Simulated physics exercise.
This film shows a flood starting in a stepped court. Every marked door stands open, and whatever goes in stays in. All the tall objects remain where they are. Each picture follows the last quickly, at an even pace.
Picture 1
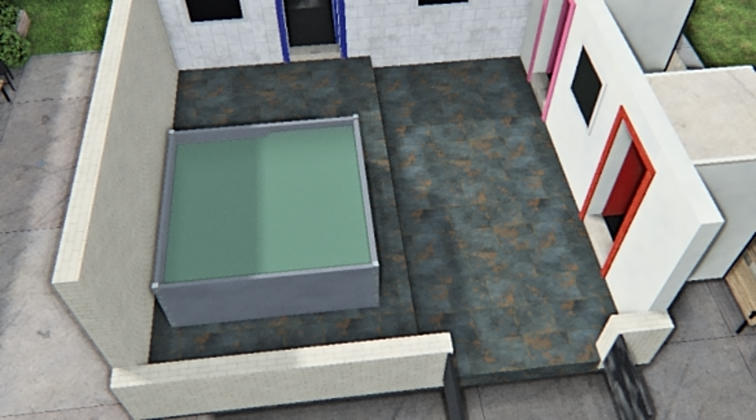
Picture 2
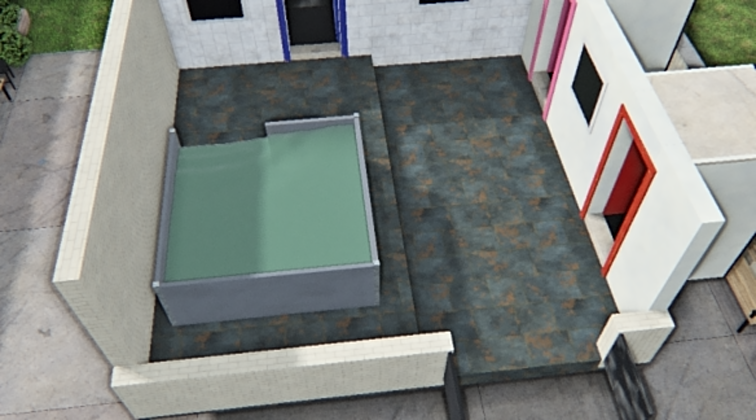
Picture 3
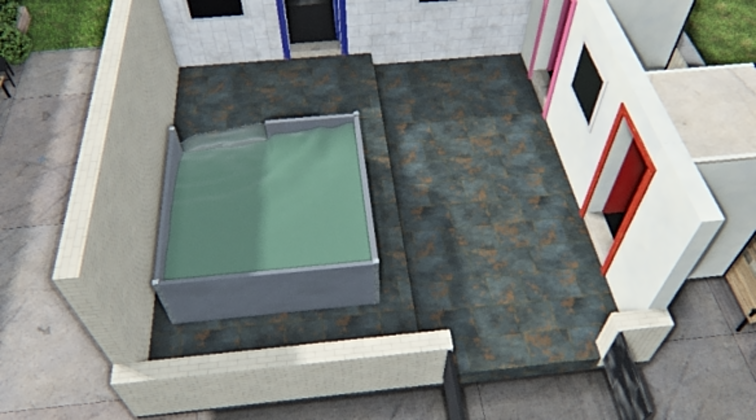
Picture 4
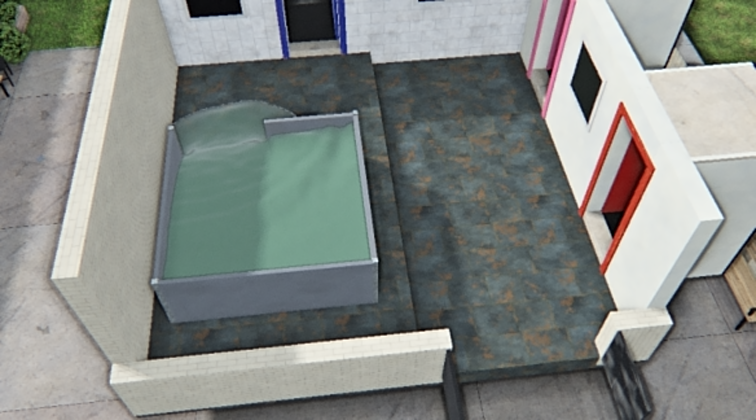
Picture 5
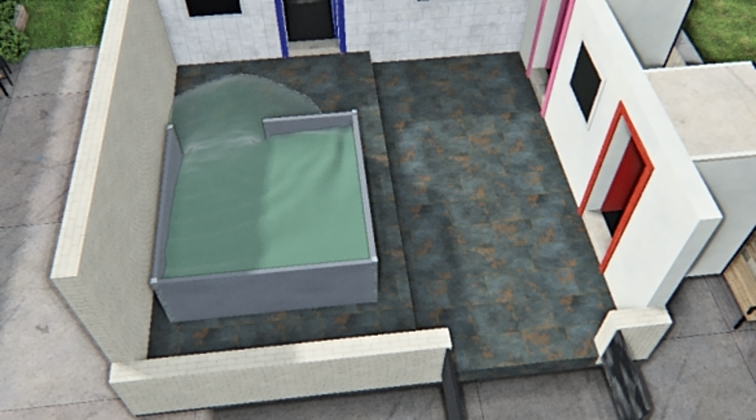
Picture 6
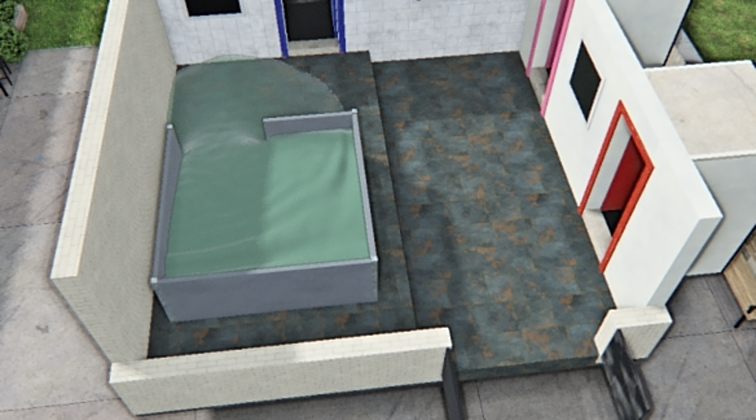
Green water pours through a gap in the tank's far side and spreads across the dark floor.
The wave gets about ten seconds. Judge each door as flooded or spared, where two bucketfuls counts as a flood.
The blue door is flooded, the pink door is flooded, the red door is spared.
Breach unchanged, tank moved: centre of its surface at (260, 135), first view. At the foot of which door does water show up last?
It is the red door.
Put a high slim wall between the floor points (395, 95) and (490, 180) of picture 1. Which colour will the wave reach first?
The door marked blue.
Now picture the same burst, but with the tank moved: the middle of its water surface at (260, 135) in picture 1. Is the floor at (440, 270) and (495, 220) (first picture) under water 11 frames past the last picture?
Note - point 1 still bare; point 2 still bare.
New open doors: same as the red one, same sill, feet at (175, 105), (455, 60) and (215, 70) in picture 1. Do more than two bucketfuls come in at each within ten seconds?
First tops the limit, then falls short, then tops the limit.
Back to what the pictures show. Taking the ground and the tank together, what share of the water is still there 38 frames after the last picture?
About 92 %.
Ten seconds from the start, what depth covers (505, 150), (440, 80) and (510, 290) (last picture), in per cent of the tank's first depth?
I'd say close to 16, 16 and 20 percent.
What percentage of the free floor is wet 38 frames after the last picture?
I'd say 90 per cent.
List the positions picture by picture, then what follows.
The water tank at (267, 198) is whole and still, in the first picture.
Water pours out on the water tank's far side and has run to a hidden place, in the second picture.
The front is at a hidden place, out from the gap on the water tank's far side, in the third picture.
The front is at (248, 103), out from the gap on the water tank's far side, in the fourth picture.
Water pours out on the water tank's far side and has run to (233, 77), in the fifth picture.
Water pours out on the water tank's far side and has run to (264, 59), in the sixth picture.
A moment on, water covers 25 % of the floor; the blue door under two buckets in, the pink door not reached, the red door not reached.
Next, water covers 30 % of the floor; the blue door over two buckets in, the pink door not reached, the red door not reached.
Then, water covers 65 % of the floor; the blue door far over two buckets in, the pink door over two buckets in, the red door not reached.
Later, water covers 90 % of the floor; the blue door far over two buckets in, the pink door far over two buckets in, the red door wet at the sill, nothing in.
In the end, water covers 95 % of the floor; the blue door far over two buckets in, the pink door far over two buckets in, the red door wet at the sill, nothing in.
